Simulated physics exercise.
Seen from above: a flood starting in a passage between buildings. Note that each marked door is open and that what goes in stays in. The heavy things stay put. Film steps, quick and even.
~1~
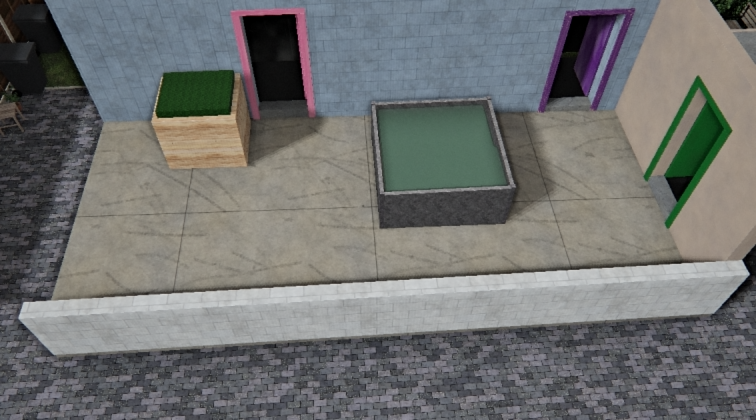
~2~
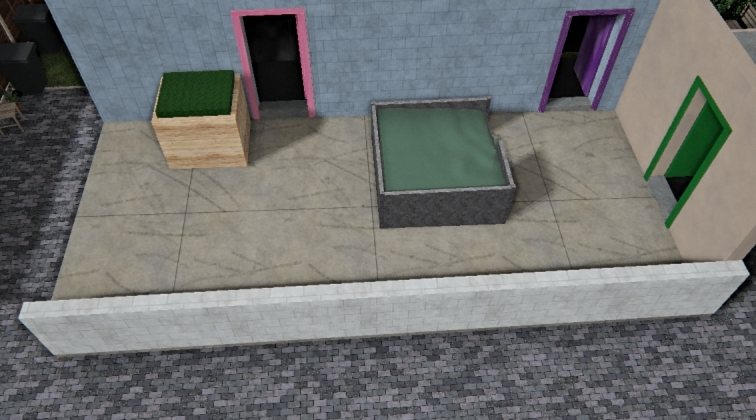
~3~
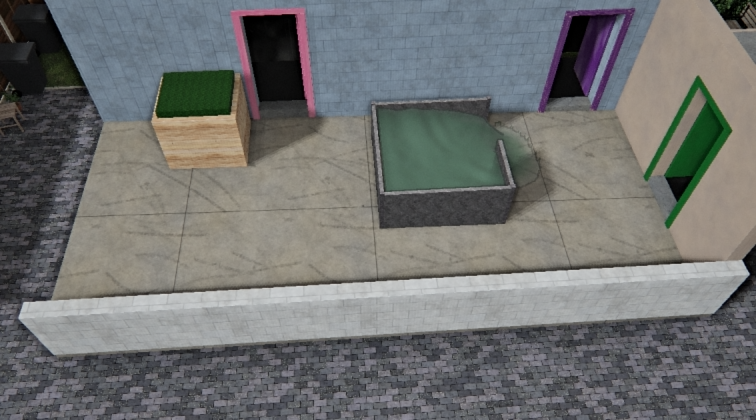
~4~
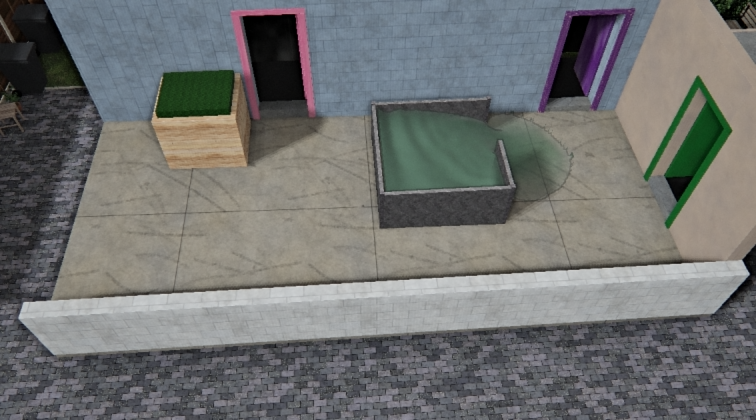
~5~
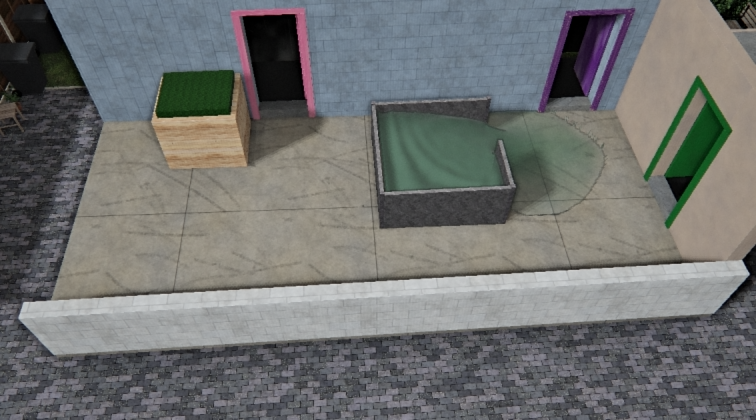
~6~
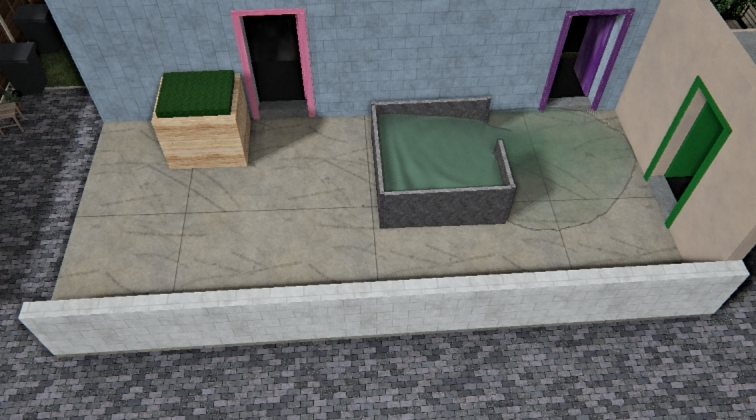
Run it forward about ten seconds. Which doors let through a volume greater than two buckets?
Checking each one: The green door lets through more; the purple door lets through more; the pink door lets through less or just two.
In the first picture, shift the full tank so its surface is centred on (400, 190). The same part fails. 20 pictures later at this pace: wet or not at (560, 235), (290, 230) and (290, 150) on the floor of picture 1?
Result: Inundated; spared; spared.
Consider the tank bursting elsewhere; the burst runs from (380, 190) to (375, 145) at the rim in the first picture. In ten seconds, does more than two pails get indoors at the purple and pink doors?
For the purple door, it sits short of it; for the pink door, it sits short of it.
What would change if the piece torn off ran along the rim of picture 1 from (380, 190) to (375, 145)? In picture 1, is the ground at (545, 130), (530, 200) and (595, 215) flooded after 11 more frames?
Sequence of results: Missed by the flood, missed by the flood, missed by the flood.
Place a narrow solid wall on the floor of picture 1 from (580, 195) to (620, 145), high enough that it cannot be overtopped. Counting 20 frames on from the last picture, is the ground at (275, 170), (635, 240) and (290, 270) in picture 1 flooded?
Outcome per location, in sequence: Unsoaked, soaking, unsoaked.
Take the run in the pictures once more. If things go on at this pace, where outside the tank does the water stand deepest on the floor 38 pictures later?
Deepest point: About (691, 293).
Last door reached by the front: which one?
Observed: The pink door.
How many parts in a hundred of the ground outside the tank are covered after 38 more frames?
It comes to roughly 65 in a hundred.
A moment on, water covers 20 % of the floor; the green door under two buckets in, the purple door under two buckets in, the pink door not reached.
Next, water covers 25 % of the floor; the green door over two buckets in, the purple door over two buckets in, the pink door not reached.
Then, water covers 35 % of the floor; the green door far over two buckets in, the purple door far over two buckets in, the pink door not reached.
Later, water covers 65 % of the floor; the green door far over two buckets in, the purple door far over two buckets in, the pink door not reached.
In the end, water covers 90 % of the floor; the green door far over two buckets in, the purple door far over two buckets in, the pink door wet at the sill, nothing in.
